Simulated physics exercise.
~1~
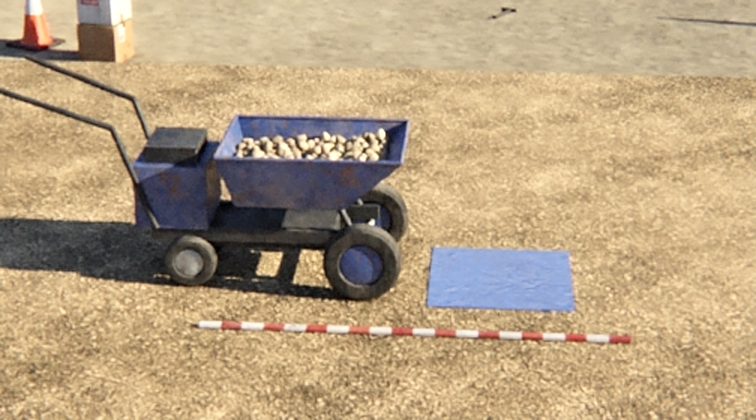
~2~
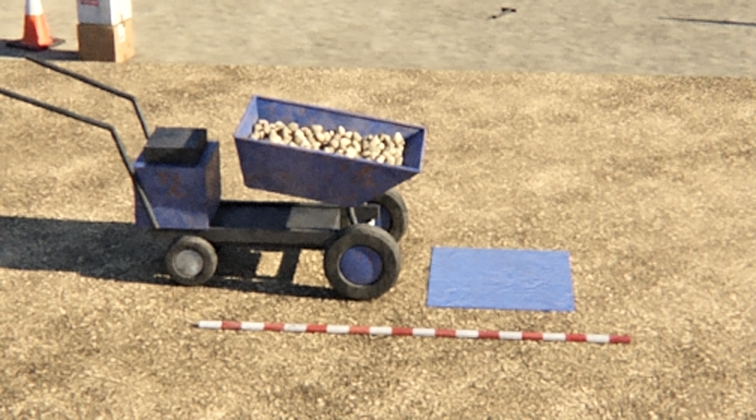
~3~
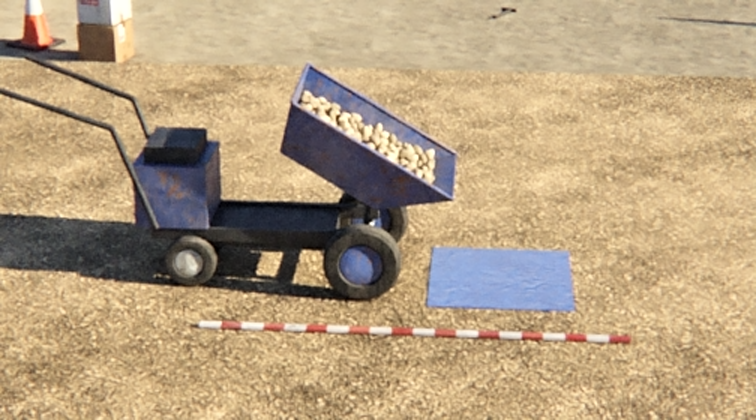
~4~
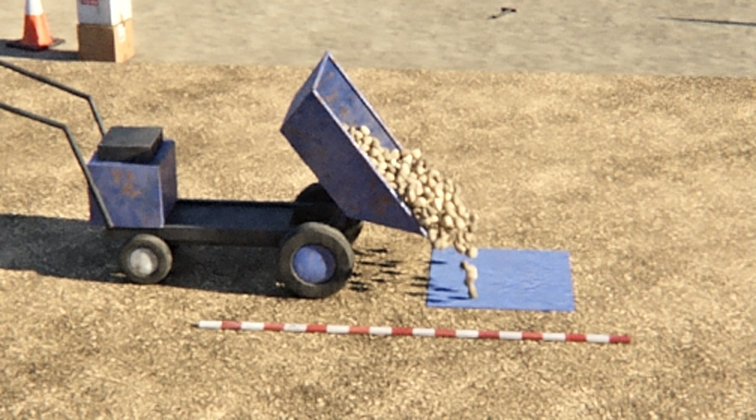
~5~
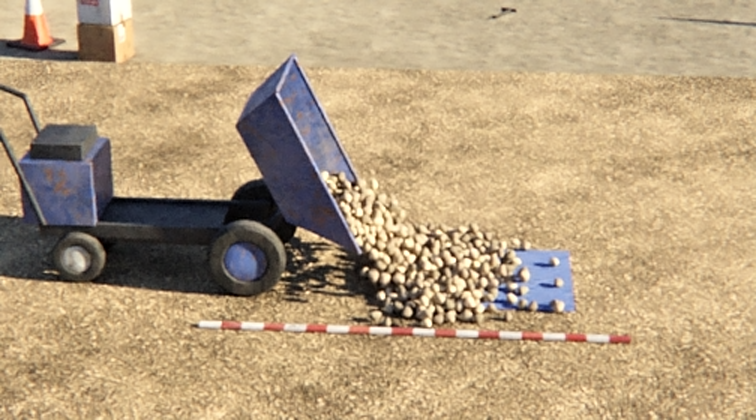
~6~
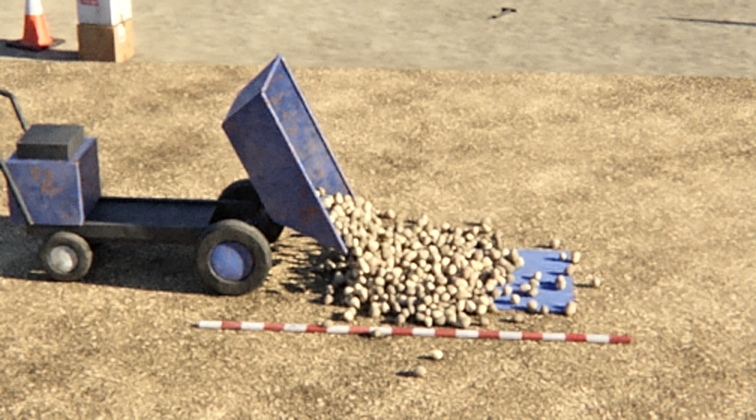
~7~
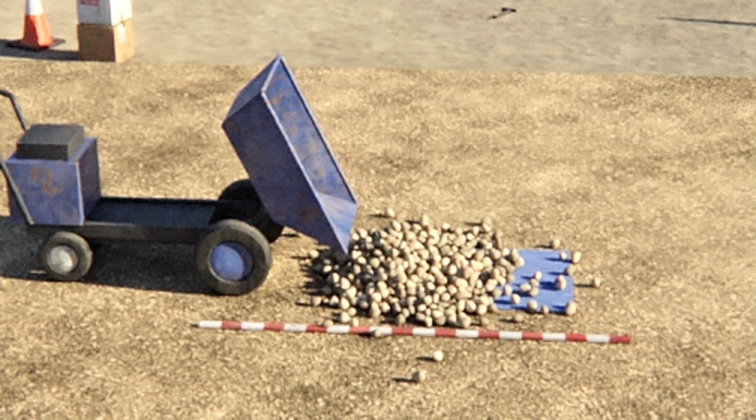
The video shows a blue motor barrow tipping its skip of pale, rounded stones to the right, then drawing back leftward as they pour out, leaving a heap mostly short of the blue sheet, partly covering it, with a few strays beyond and the emptied skip still raised.
